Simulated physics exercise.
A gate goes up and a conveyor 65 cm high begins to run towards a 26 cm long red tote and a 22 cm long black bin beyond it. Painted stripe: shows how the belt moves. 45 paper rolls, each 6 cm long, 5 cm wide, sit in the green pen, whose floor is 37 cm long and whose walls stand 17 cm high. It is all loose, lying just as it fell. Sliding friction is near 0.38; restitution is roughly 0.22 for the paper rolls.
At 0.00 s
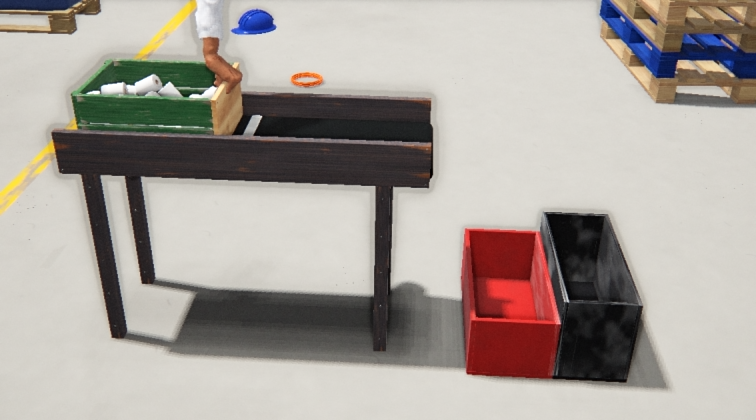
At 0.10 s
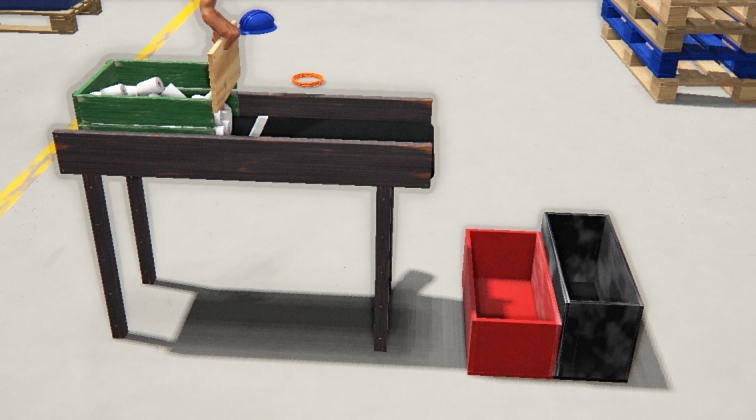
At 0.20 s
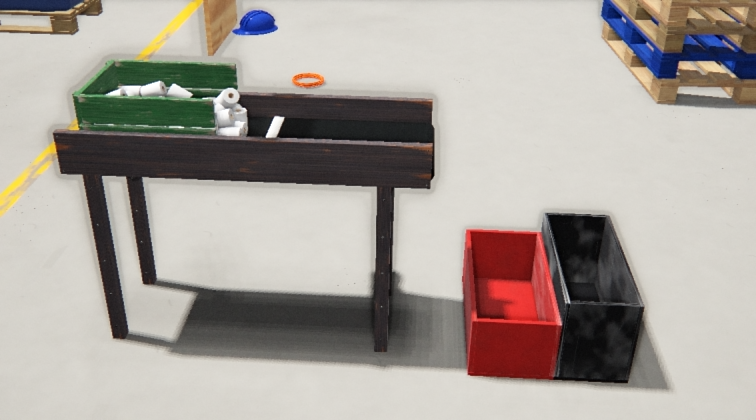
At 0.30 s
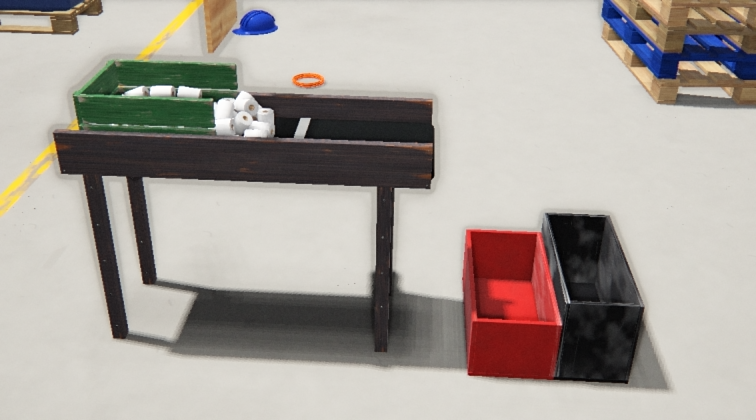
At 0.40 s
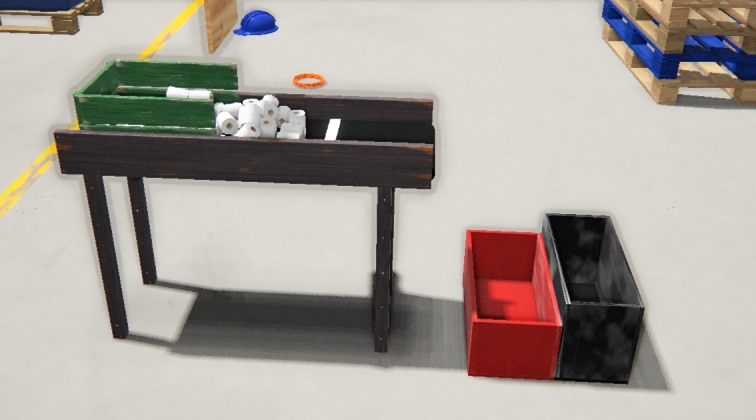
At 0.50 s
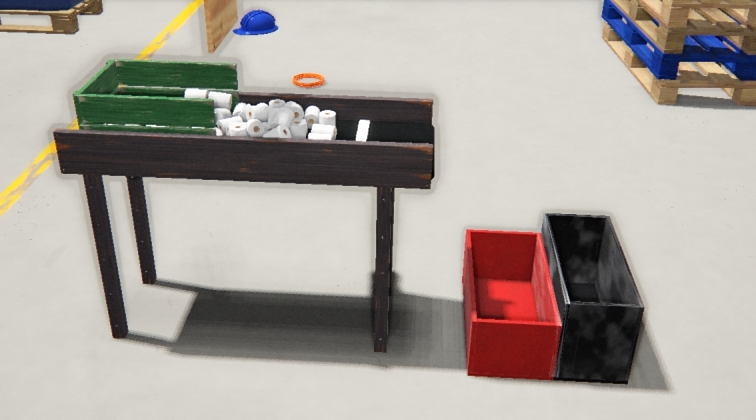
In this clip, a hand lifts the wooden gate of a green pen on a dark conveyor, and the belt's pale stripe moves right as loose white rolls spread out behind it; the red and black bins stay still.
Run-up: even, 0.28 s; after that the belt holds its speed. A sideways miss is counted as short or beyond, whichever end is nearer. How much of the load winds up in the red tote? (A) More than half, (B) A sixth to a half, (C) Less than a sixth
More than half (A).
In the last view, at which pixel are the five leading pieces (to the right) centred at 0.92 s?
About (452, 145).
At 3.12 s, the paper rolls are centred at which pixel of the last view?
Look near pixel (508, 312).
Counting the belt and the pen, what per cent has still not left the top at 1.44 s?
Some 10 per cent.
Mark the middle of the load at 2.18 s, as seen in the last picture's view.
(508, 312).
After 0.92 s, 1 still in the green pen, 39 on the belt and 5 in the air.
After 1.44 s, 23 in the red tote, 4 on the belt and 18 in the air.
After 2.18 s, 44 in the red tote and 1 on the belt.
When it is over (at 3.12 s), 45 in the red tote. Asked share, 45 of 45, 100 per cent.
